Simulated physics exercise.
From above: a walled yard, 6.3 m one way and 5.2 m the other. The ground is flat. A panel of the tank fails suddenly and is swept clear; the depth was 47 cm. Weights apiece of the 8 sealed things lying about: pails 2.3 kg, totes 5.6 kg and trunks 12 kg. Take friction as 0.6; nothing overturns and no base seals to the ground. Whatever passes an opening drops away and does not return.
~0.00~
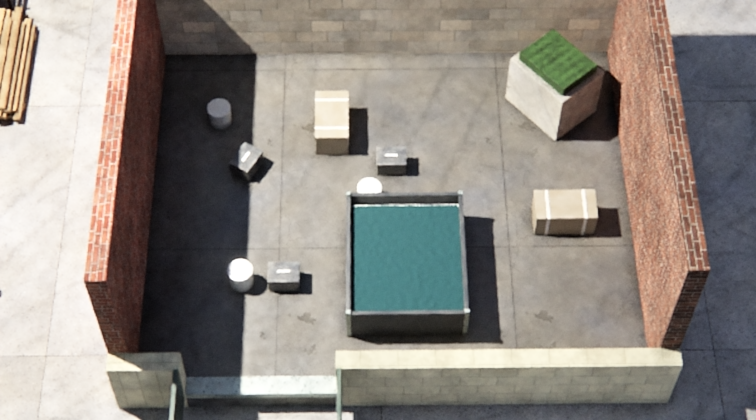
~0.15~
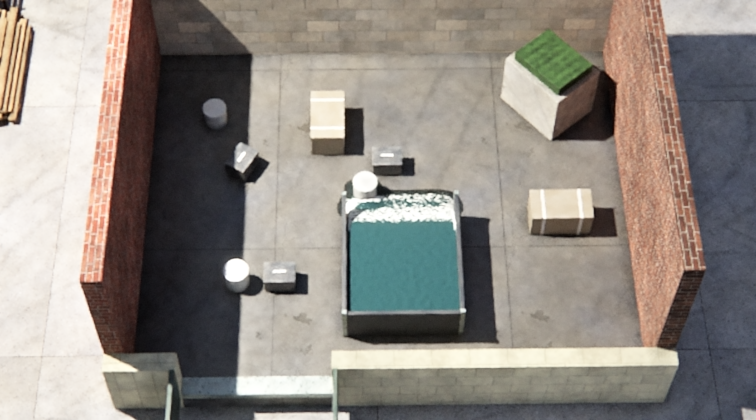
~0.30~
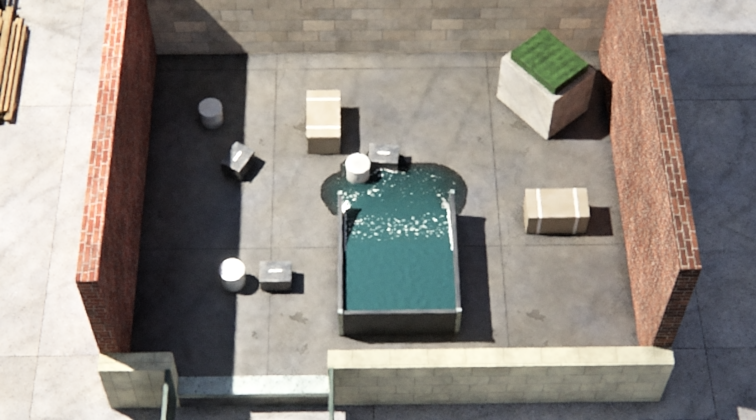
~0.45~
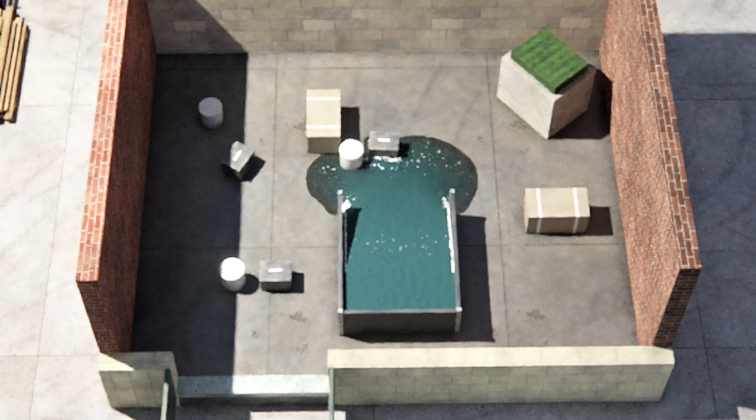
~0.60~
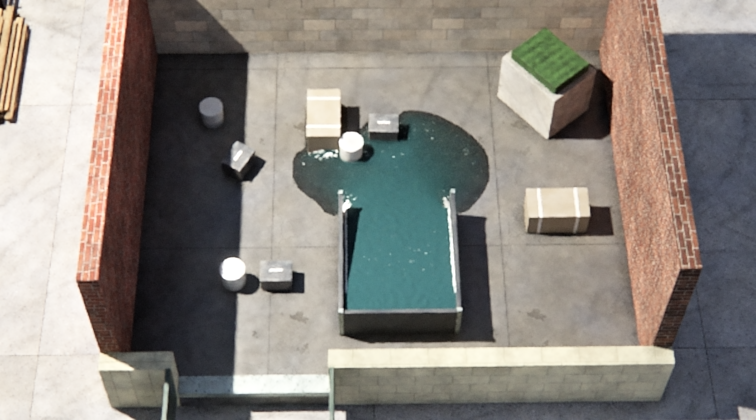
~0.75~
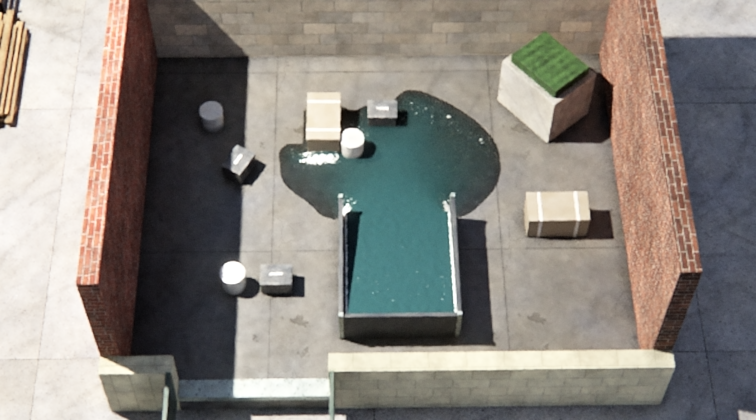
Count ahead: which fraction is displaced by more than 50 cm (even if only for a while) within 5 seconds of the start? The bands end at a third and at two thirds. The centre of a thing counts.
Share: From one to two thirds.
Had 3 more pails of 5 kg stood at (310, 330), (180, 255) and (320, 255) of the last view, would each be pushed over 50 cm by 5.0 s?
In turn: Less, short of it, short of it.
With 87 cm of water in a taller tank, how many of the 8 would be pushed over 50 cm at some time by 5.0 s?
In that case 7 of them.
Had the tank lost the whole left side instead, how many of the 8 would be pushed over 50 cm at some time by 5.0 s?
Then 4.
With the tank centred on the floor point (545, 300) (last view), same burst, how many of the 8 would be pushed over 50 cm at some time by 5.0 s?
Then 3.
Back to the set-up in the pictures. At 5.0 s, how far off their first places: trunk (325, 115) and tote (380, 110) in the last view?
In turn: 200 cm, 250 cm.
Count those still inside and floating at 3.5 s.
At that moment 4.
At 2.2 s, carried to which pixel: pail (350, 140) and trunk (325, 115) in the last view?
Around (318, 45) and (263, 67).
After 1.1 s 2 of 8 are over 50 cm from their spots; 1 afloat.
After 2.2 s 3 of 8 are over 50 cm from their spots; 2 afloat.
After 3.5 s 3 of 8 are over 50 cm from their spots; 4 afloat.
After 5.0 s 4 of 8 are over 50 cm from their spots, and 4 have been at some point; 3 afloat.
